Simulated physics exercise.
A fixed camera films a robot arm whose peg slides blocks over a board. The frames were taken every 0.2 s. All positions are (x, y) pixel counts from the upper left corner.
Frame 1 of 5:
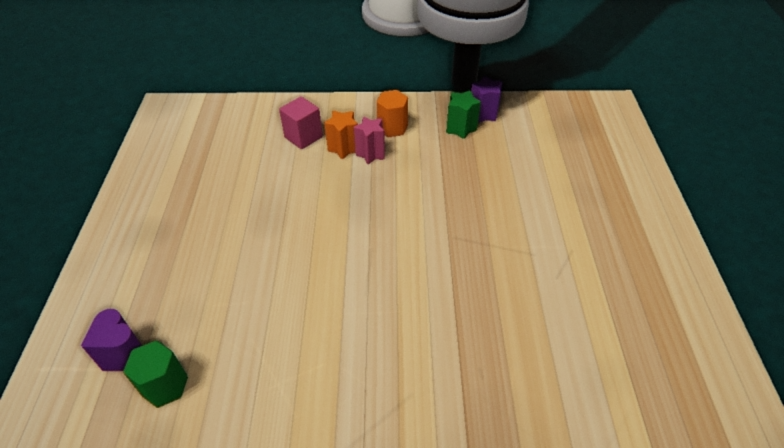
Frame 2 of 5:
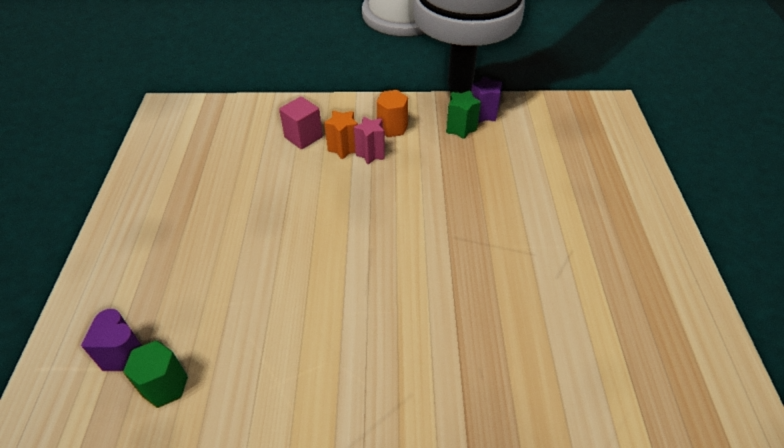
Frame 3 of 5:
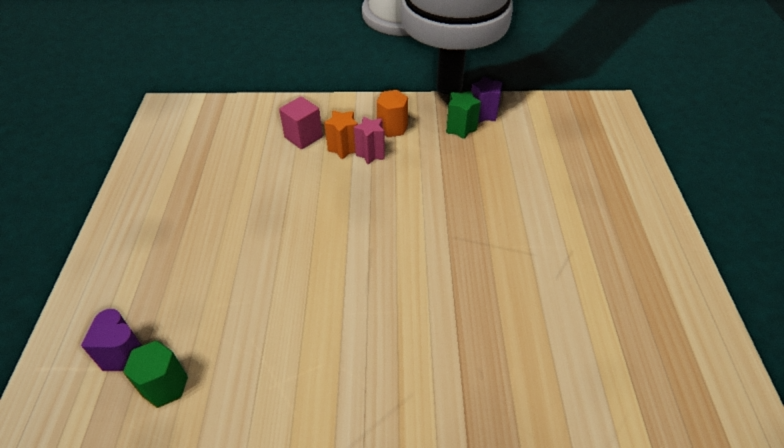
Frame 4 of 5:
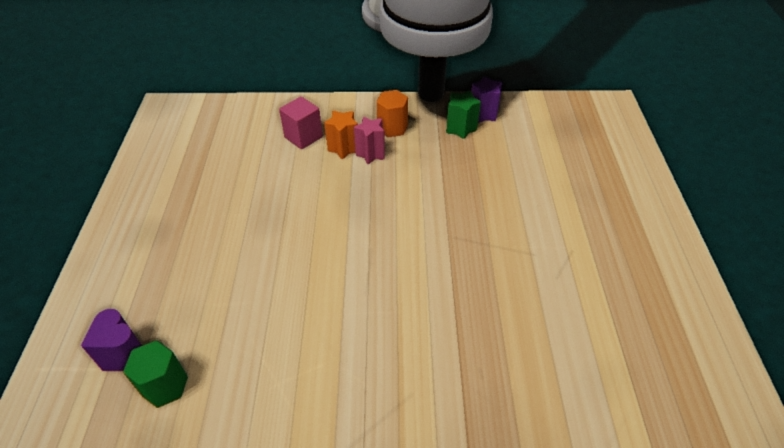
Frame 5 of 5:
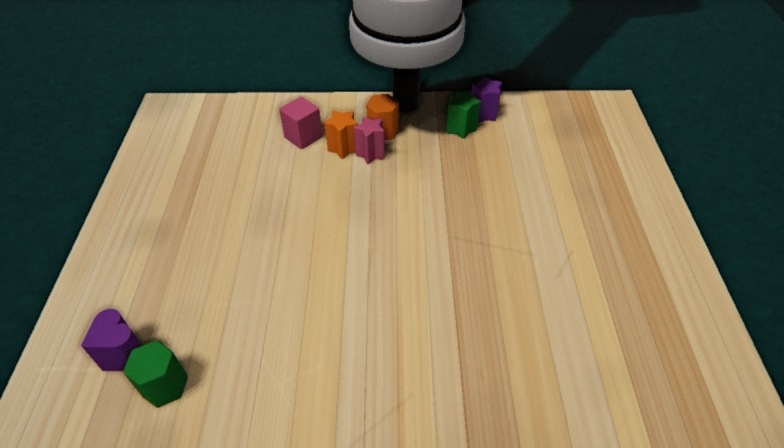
Robot arm with a dark peg sliding left along a wooden board's far edge, nudging an orange block slightly left.
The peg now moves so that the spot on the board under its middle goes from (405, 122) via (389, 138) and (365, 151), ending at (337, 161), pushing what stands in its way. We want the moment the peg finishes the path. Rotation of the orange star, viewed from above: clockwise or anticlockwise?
It is turned anticlockwise.
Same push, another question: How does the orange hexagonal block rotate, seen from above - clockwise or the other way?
Answer: Clockwise.
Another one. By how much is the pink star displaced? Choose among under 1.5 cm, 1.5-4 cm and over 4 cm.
The distance will be above 4 cm.
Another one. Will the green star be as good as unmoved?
It seems so.
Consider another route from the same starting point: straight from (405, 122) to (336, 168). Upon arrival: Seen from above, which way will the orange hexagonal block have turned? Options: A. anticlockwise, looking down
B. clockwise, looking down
The one that fits is B, clockwise, looking down.
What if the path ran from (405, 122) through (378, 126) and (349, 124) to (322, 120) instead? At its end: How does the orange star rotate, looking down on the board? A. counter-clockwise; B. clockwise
Answer: A.
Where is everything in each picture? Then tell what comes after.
The first frame shows tip of the peg (464, 84), middles of tops, pink four-sided block (299, 108), orange star (341, 119), pink star (370, 125), orange hexagonal block (392, 99), green star (464, 99).
The second frame shows peg (460, 85), nothing pushed.
The third frame shows peg (449, 89), nothing pushed.
The fourth frame shows peg (431, 96), nothing pushed.
The fifth frame shows peg (406, 106), pink four-sided block (299, 108), orange star (341, 119), pink star (370, 125), orange hexagonal block (382, 102), green star (464, 99).
On the path given first. One third of the way, peg (388, 123); orange star (333, 121), turned 15° anticlockwise; pink star (367, 128), turned 35° anticlockwise; orange hexagonal block (358, 112), turned 40° clockwise.
Two thirds of the way, peg (363, 136); orange star (308, 127), turned 15° anticlockwise; pink star (354, 138), turned 65° anticlockwise; orange hexagonal block (334, 118), turned 60° clockwise.
At the end, peg (335, 146); pink four-sided block (295, 106); orange star (290, 131), turned 30° anticlockwise; pink star (339, 149), turned 100° anticlockwise; orange hexagonal block (314, 119), turned 90° clockwise; green star unmoved.
